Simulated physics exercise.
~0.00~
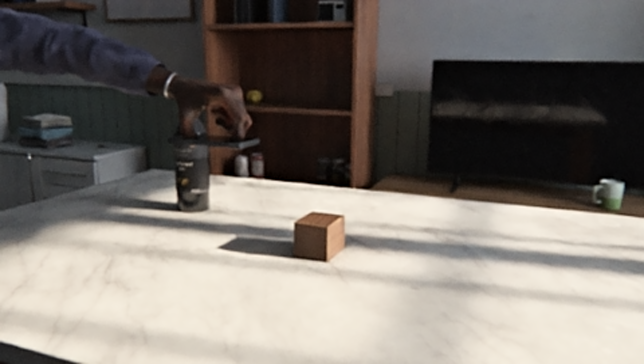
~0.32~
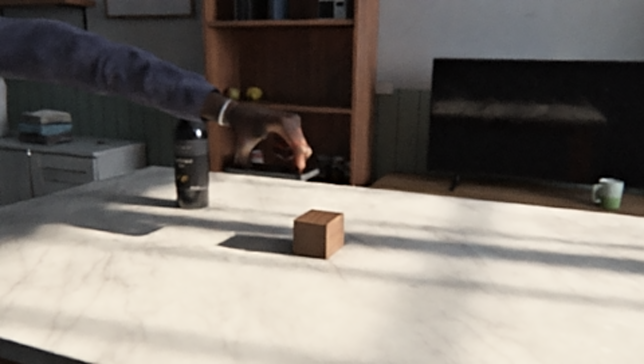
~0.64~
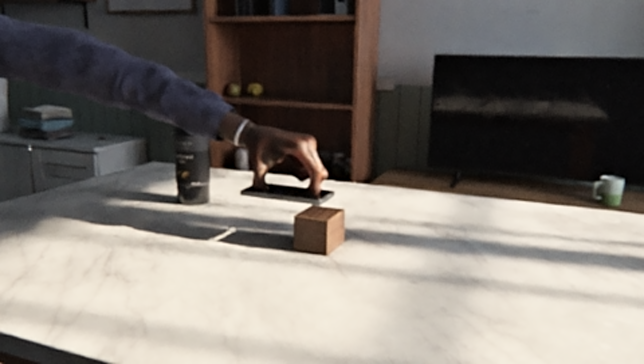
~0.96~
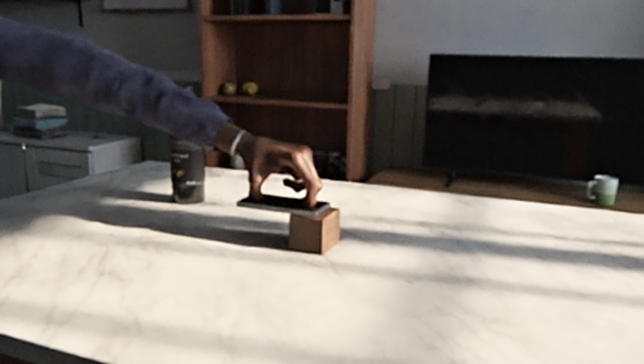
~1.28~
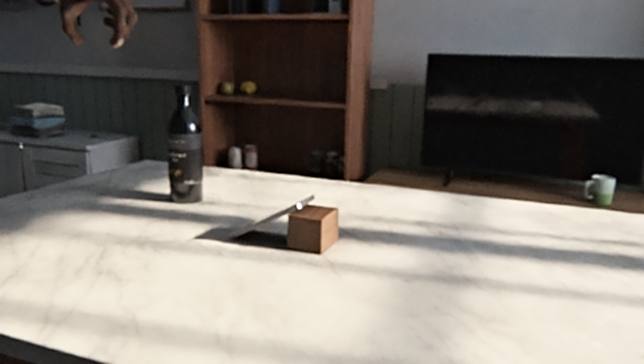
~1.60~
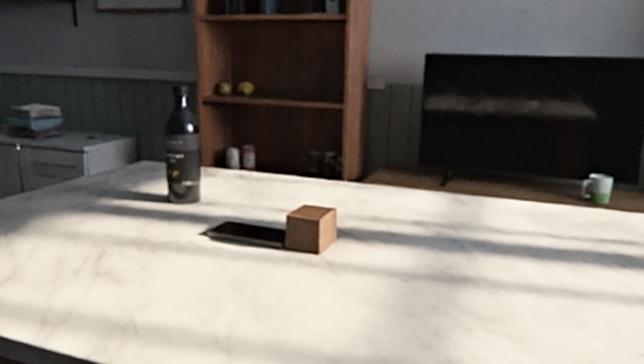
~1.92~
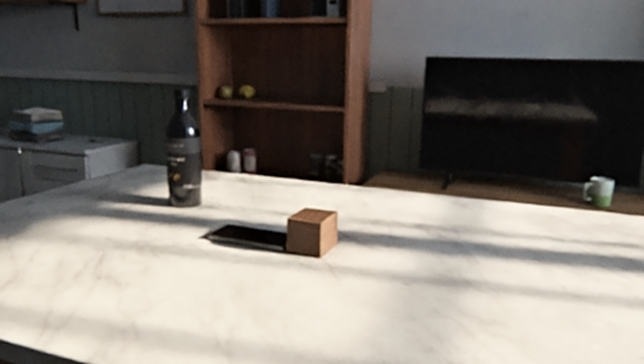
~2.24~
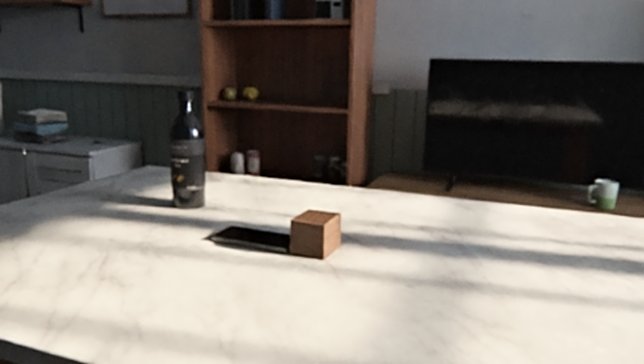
The clip opens on a pale marble-look tabletop with a small brown wooden block near the middle and a black bottle to its left, while a hand reaches in from the left holding a dark grey phone. The hand carries the phone past the bottle, moving right and down toward the block. It lowers the phone against the block's upper left edge, then lets go and draws back. Left alone, the phone tilts, one end raised over the block, and drops. It ends lying flat on the table beside the block, which stays put, as does the bottle.
